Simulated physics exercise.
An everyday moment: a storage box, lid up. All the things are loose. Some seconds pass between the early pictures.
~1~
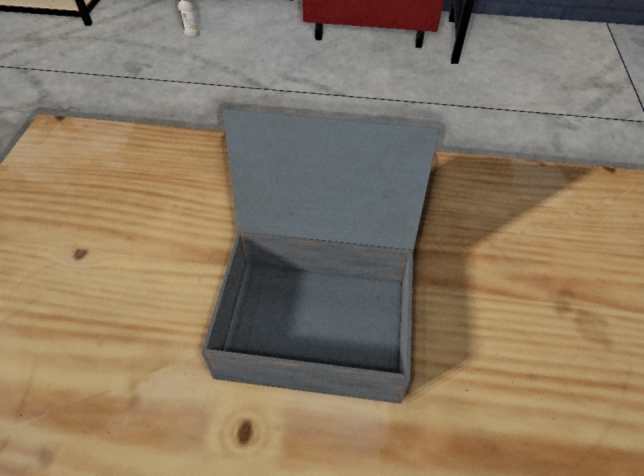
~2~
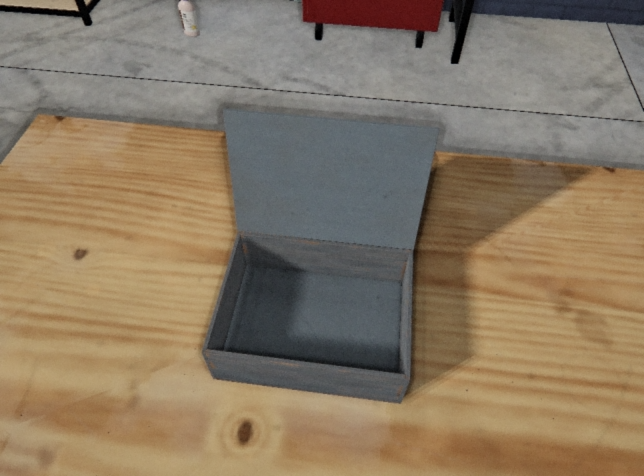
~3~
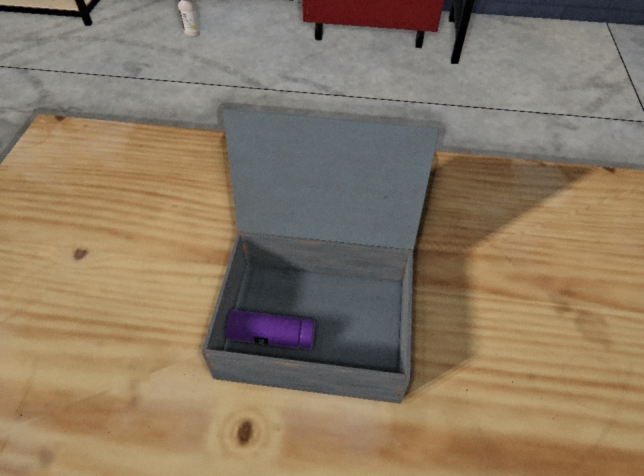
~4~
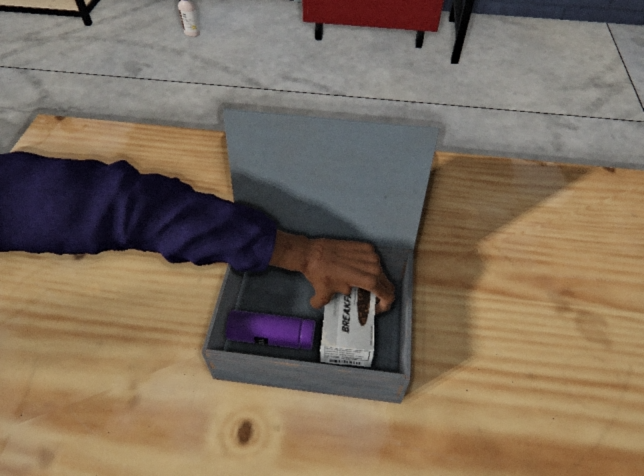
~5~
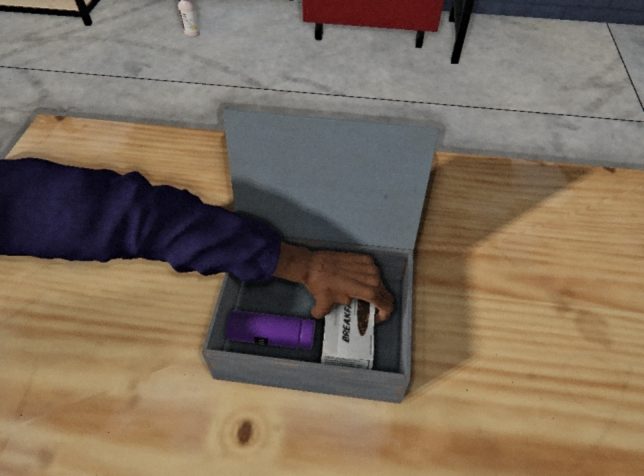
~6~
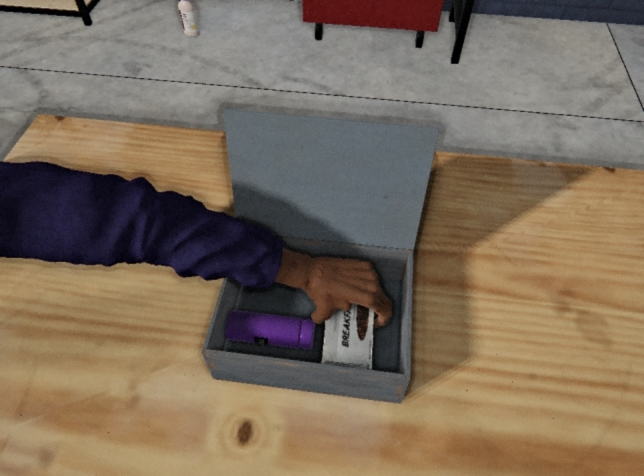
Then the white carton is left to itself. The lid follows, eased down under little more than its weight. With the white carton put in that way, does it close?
Outcome: The lid sits on the rim.
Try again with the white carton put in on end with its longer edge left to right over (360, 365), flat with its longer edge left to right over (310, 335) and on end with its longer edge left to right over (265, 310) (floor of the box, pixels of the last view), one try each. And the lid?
First, it is held up; second, it sits on the rim; third, it is held up.
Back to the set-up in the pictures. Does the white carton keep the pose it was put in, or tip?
The white carton stays as placed.
Then, 1.30 s on from there, lid 80° above the rim.
Then, 1.70 s on from there, lid 47° above the rim.
Then, 2.00 s on from there, lid 8° above the rim.
In the end, lid shut; both unmoved. At the end, from the last picture's camera, white carton near (349, 321).
